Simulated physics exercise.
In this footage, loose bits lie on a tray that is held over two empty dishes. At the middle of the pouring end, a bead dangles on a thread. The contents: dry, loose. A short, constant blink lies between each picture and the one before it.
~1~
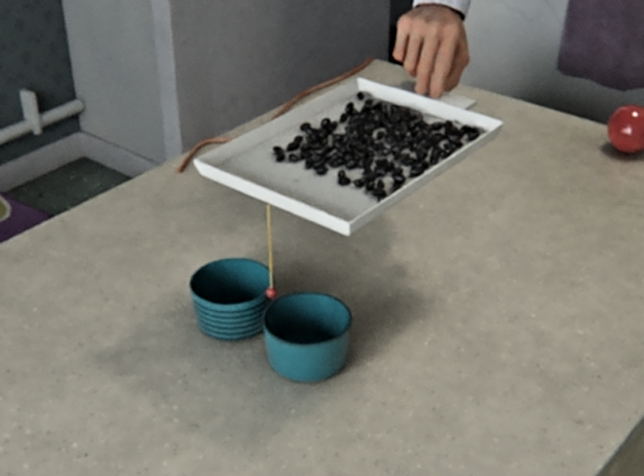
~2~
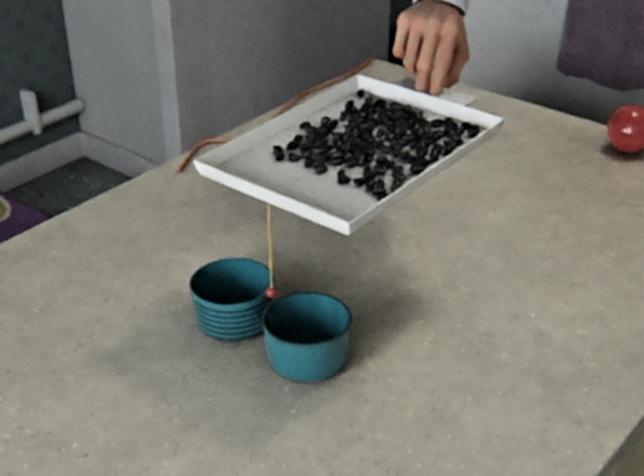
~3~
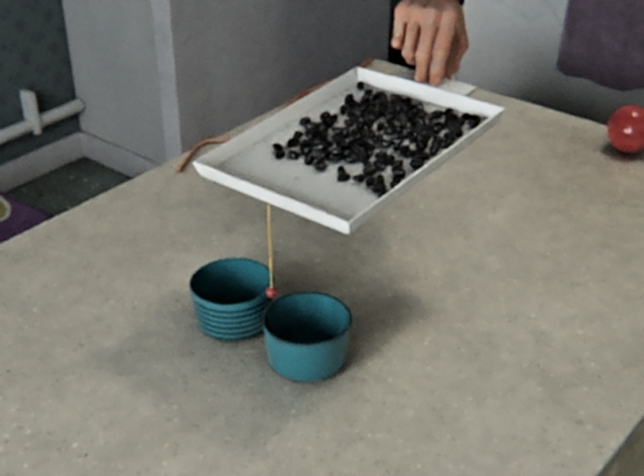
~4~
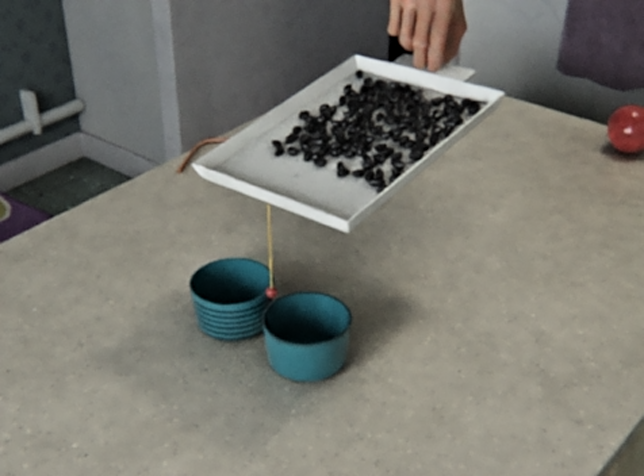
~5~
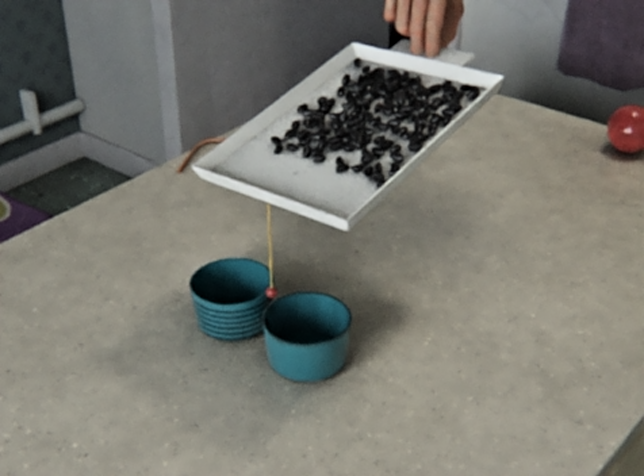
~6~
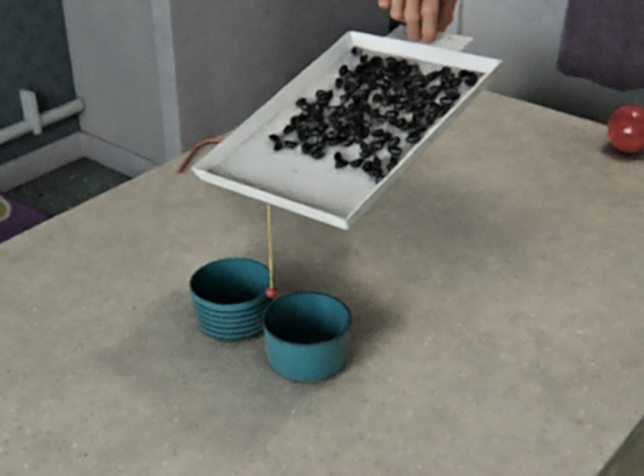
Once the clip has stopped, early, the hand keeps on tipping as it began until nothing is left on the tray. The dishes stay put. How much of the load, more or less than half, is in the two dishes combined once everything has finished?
Less than half.
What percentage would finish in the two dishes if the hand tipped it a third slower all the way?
I'd expect near 20 per cent.
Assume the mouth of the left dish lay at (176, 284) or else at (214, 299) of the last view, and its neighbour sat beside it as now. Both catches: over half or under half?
The pair would catch the greater share the first time and the greater share the second time.
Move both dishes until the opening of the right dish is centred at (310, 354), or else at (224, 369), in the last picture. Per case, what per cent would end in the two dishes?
Trial 1: 50 percent; trial 2: 10 percent.
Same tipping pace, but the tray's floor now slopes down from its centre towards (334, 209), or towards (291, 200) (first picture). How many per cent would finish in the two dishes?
About 30 %, then 10 %.
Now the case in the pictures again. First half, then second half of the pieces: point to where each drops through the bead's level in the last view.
Initially about (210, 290); subsequently about (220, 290).
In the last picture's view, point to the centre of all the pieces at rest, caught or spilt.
Resting centre, last frame: Roughly (201, 347).
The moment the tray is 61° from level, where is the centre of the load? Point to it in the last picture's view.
I'd put the middle of the pieces at roughly (242, 175).
Soon after the last picture, tray tipped steeply; nearly all on the tray; a small part in the air.
A little later, tray tipped past a quarter turn; about half on the tray; a small part in the left dish; about a third outside both; a small part in the air.
Later still, tray tipped past a quarter turn; about a third in the left dish; about two thirds outside both.
At rest, tray tipped past a quarter turn; none in the right dish; about a third in the left dish; about two thirds outside both.
